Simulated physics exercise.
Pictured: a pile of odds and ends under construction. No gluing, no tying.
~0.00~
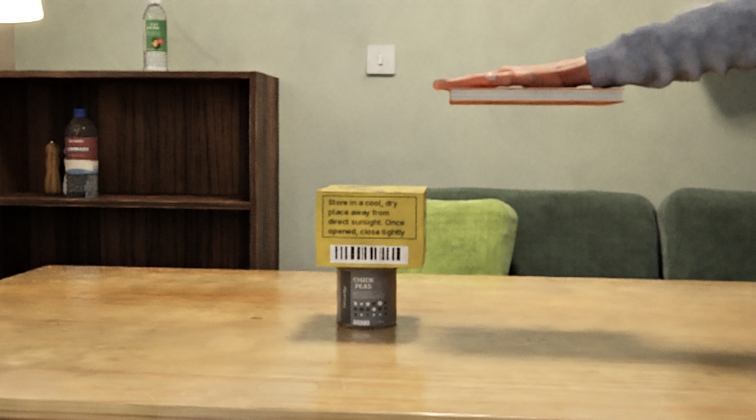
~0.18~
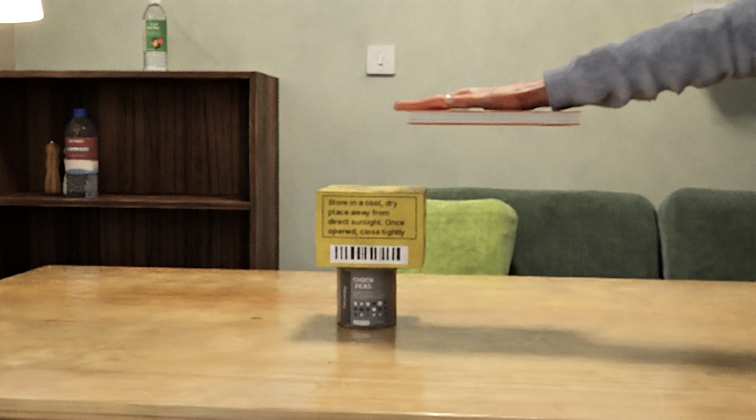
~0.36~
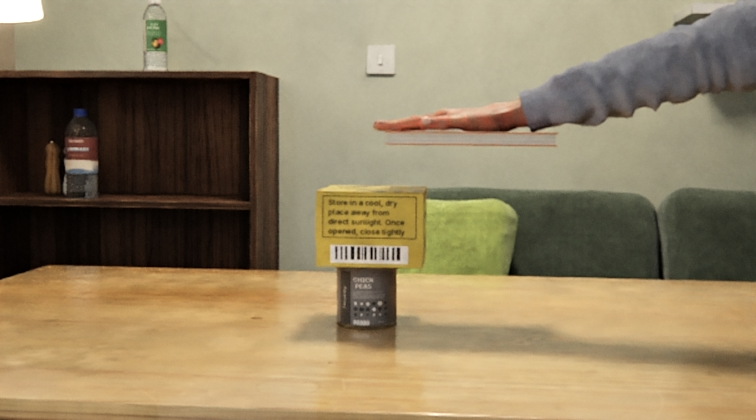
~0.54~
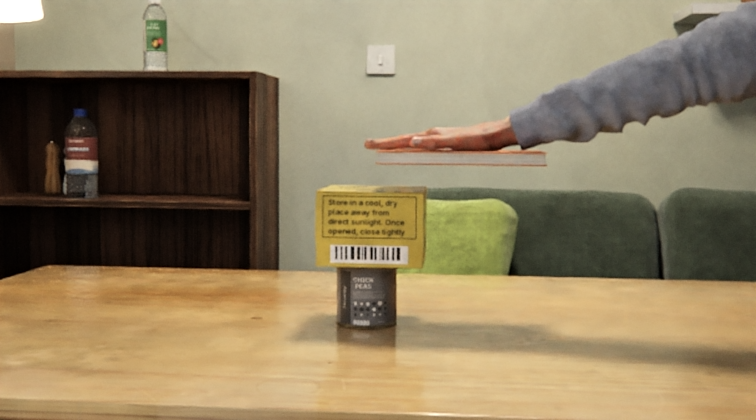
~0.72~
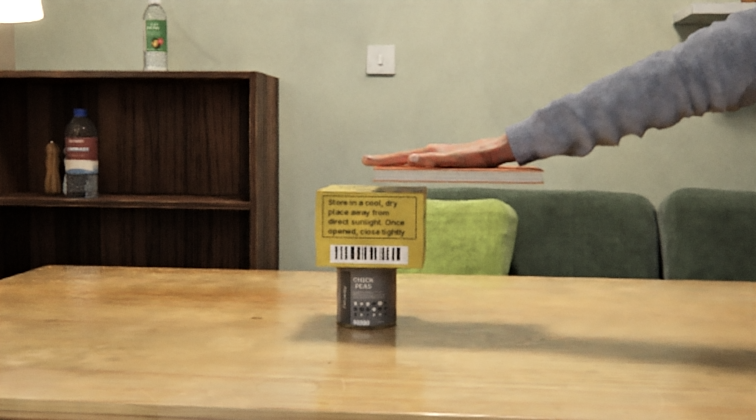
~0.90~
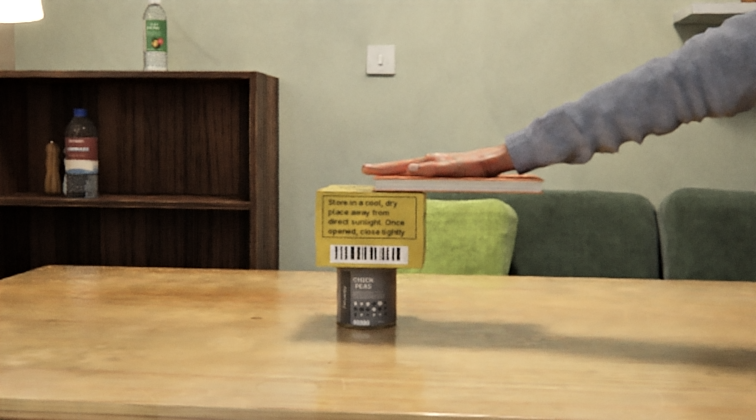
We see a yellow box on top of a dark can on a wooden table as a hand moves left and lowers a flat orange book onto the box's right side, much of the book extending past the edge.
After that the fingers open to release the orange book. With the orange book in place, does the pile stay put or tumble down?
The pile tumbles down.
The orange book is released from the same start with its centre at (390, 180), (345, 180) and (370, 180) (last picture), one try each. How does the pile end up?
Outcomes in order: No collapse, no collapse, no collapse.
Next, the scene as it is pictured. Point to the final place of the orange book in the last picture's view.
Look near (457, 252) in the final picture.
By 1.20 s, orange book now fallen.
By 1.40 s, things are still on the move.
When it is over (2.0 s), fallen, orange book; the other 2 as before. End places, in pixels of the last picture, orange book near (457, 252). The pile loses its balance.
